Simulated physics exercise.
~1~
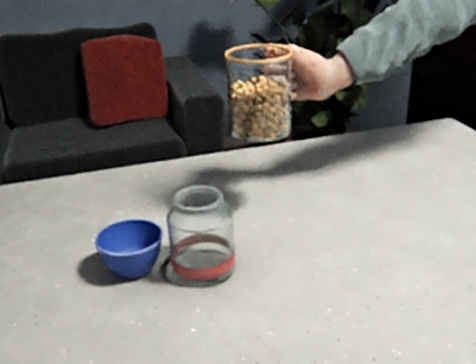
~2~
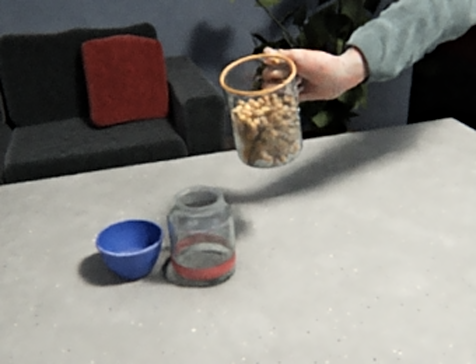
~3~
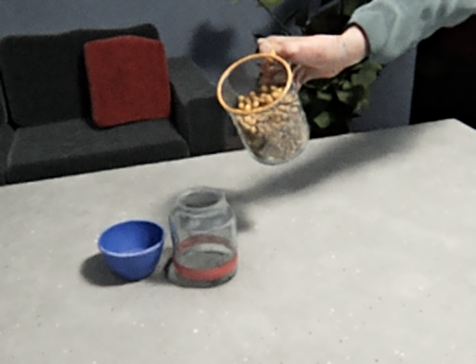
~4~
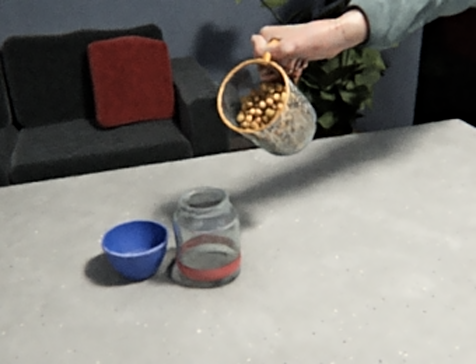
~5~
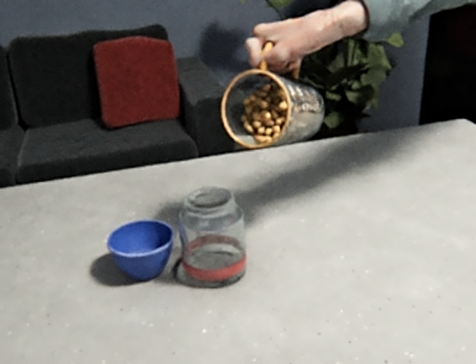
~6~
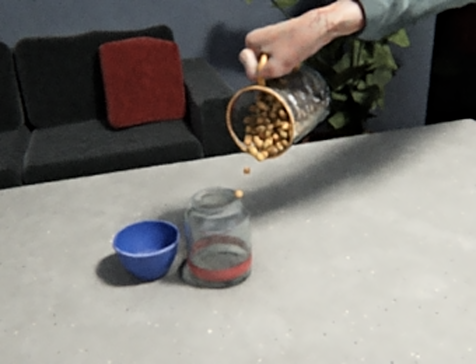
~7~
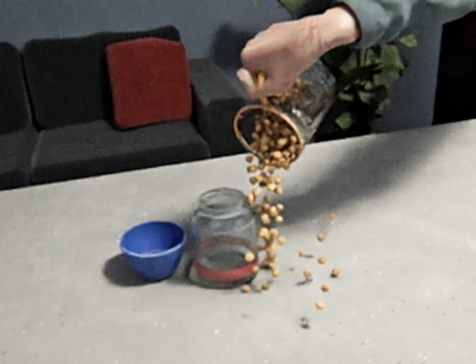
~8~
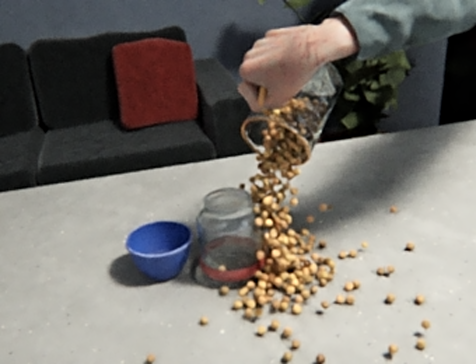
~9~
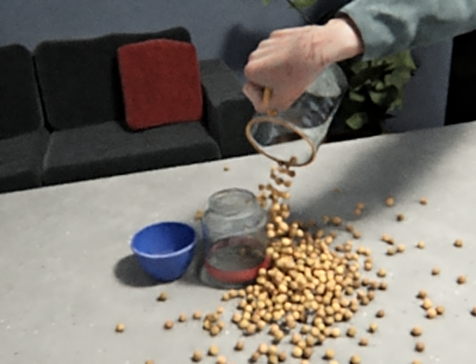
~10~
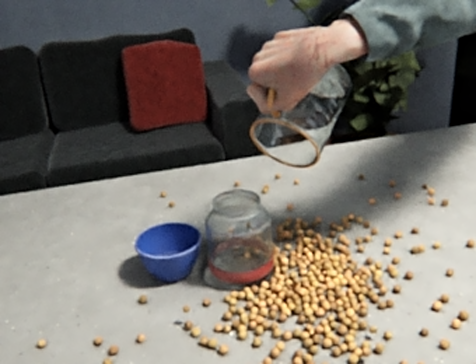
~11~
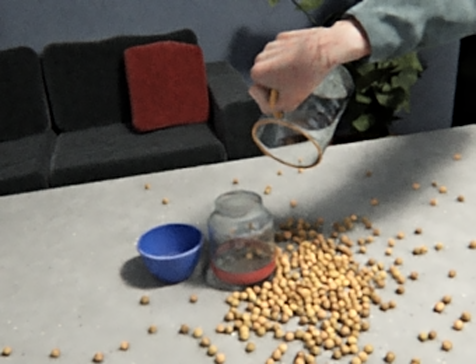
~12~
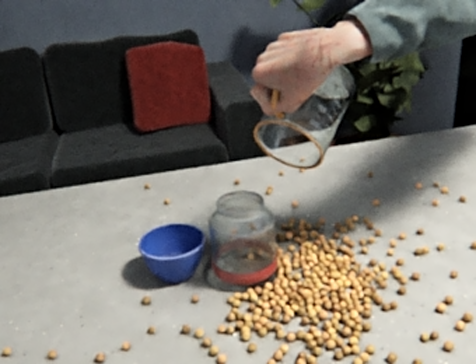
A hand in a grey-green sleeve holds a clear jug full of small wooden beads above a pale speckled table, seen from slightly above, with a dark sofa, a red cushion and a leafy plant behind. On the table, a blue bowl sits left of a glass jar with a red band. The hand steadily tips the jug leftward as the view pans slightly left. A few beads drop first, then a thick stream falls beside the jar's right side, missing its mouth. Beads scatter widely and settle in a heap on the table, leaving bowl, jar and upturned jug empty.
